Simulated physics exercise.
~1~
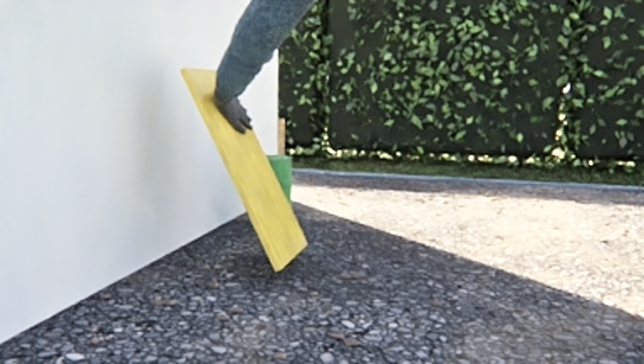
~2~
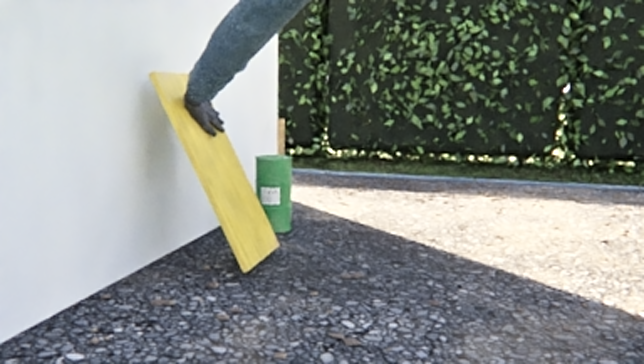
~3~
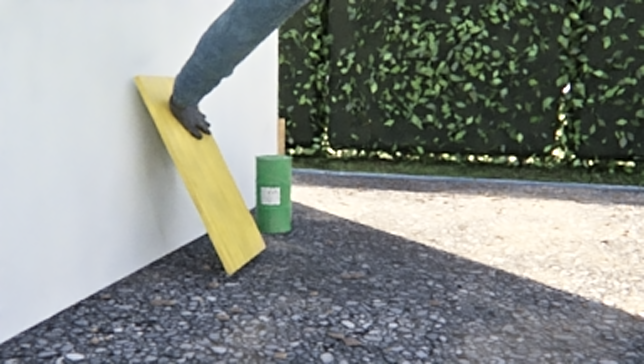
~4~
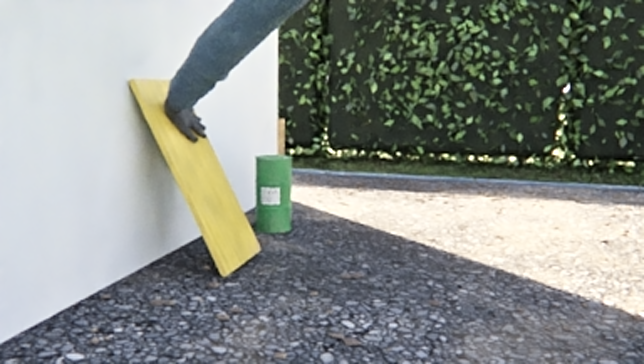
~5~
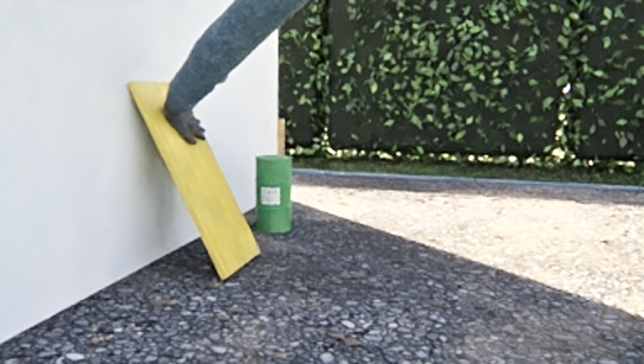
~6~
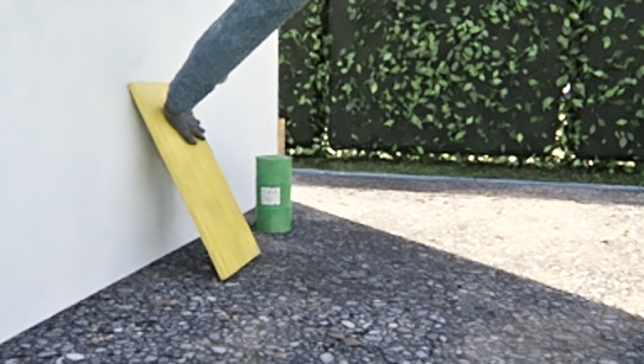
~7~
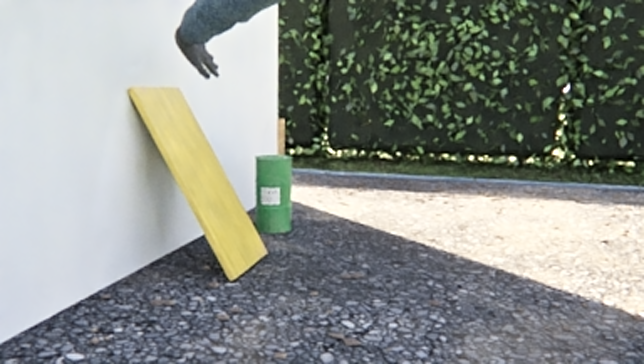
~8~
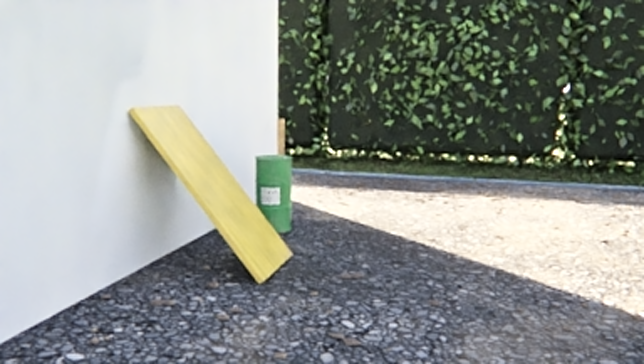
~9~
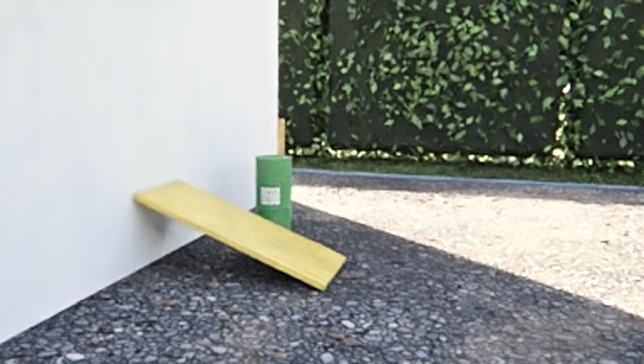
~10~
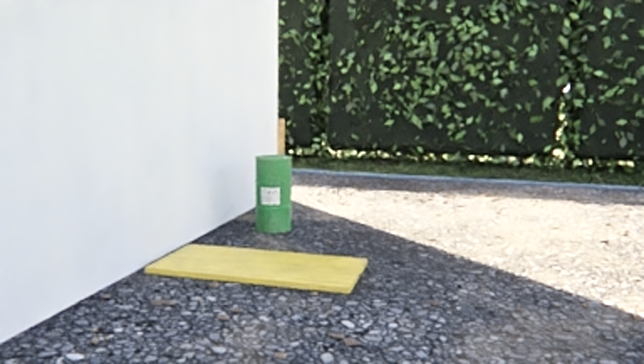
Beside a white wall, a gloved hand leans a yellow board that slides down flat.
